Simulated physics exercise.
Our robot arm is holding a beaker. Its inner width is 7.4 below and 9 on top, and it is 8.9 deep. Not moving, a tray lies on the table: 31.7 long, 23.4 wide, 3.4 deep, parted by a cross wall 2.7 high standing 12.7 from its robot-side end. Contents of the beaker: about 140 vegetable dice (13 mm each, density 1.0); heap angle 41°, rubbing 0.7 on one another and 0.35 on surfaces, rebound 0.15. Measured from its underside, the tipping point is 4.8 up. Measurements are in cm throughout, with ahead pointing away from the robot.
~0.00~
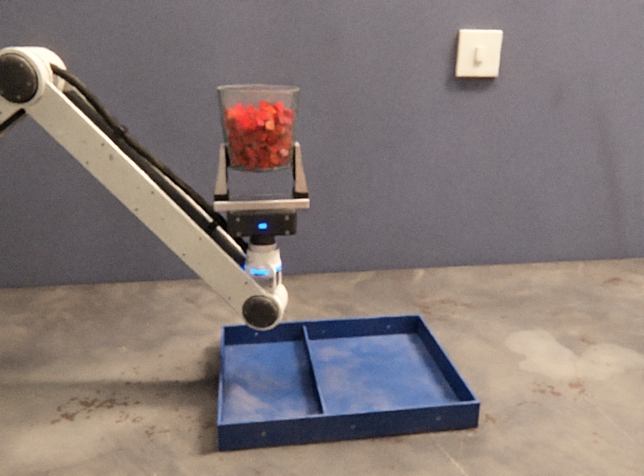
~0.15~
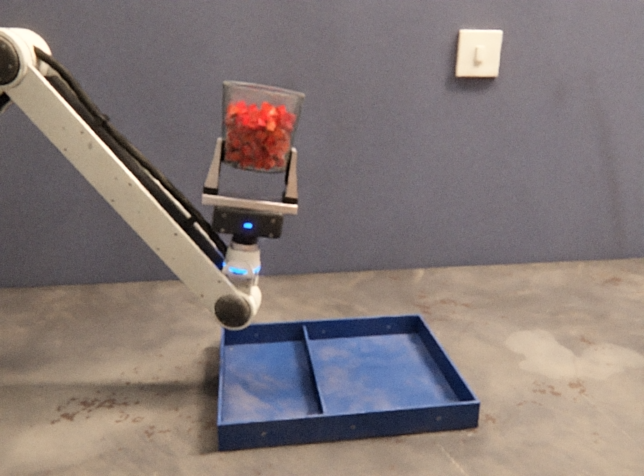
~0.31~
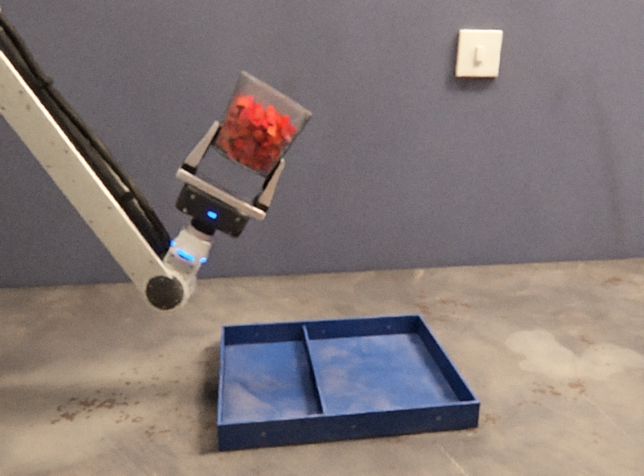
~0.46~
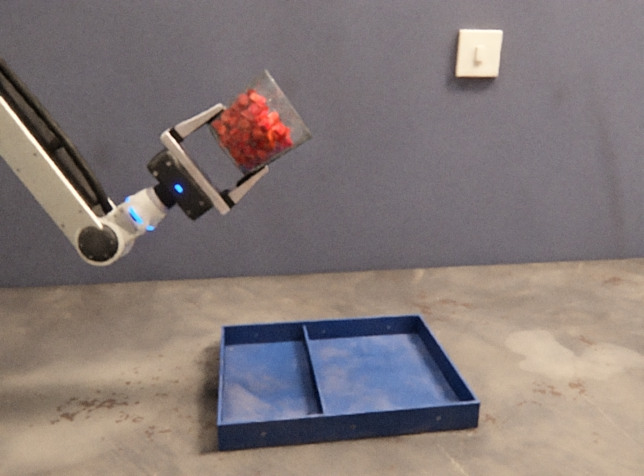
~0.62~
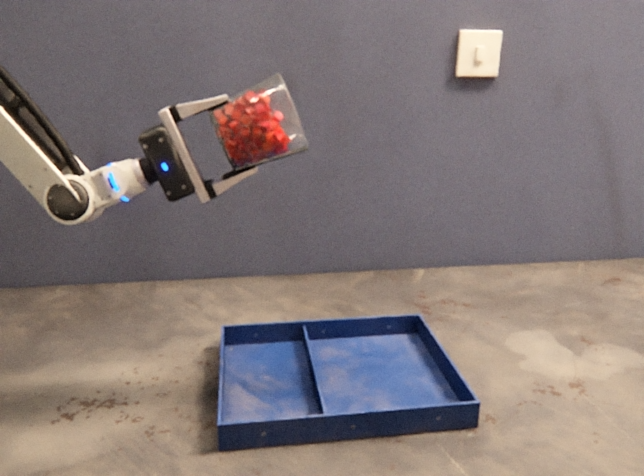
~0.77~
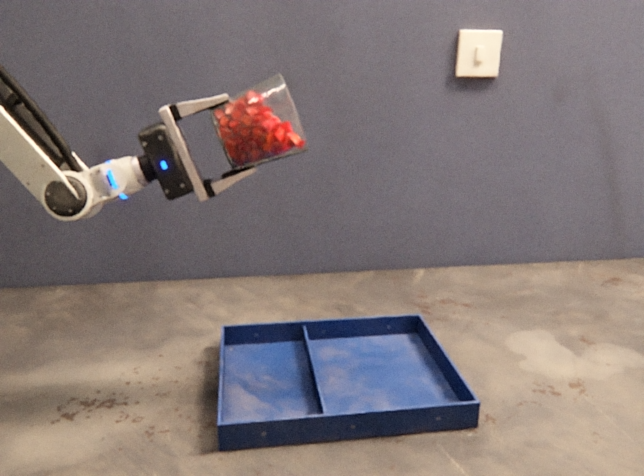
Robot arm tilting a clear beaker of red vegetable dice to the right above a divided blue tray, the dice shifting inside.
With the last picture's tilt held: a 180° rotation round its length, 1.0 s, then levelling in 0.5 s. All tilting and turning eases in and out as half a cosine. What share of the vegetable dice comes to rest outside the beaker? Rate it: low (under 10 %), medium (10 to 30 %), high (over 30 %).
Rating: Low.
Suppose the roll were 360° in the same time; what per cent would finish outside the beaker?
5 %.
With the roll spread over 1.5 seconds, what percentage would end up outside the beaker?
Around 5 %.
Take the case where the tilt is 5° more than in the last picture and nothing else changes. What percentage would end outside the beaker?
In that case I'd expect around 5 per cent.
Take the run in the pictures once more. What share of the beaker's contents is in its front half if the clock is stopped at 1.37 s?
40 %.
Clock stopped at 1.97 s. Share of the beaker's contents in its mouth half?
I'd put it at some 35 per cent.
After 1.37 s, tipped 70°, highest piece 39 above the table; 139 in the beaker.
After 1.97 s, tipped 46°, highest piece 39 above the table; 136 in the beaker, 3 in the far-side part.
After 2.47 s, upright, highest piece 40 above the table; 136 in the beaker, 3 in the far-side part.
After 3.17 s, upright, highest piece 40 above the table; 136 in the beaker, 3 in the far-side part.
At rest, 136 in the beaker, 3 in the far-side part. That is 2 % outside the beaker.
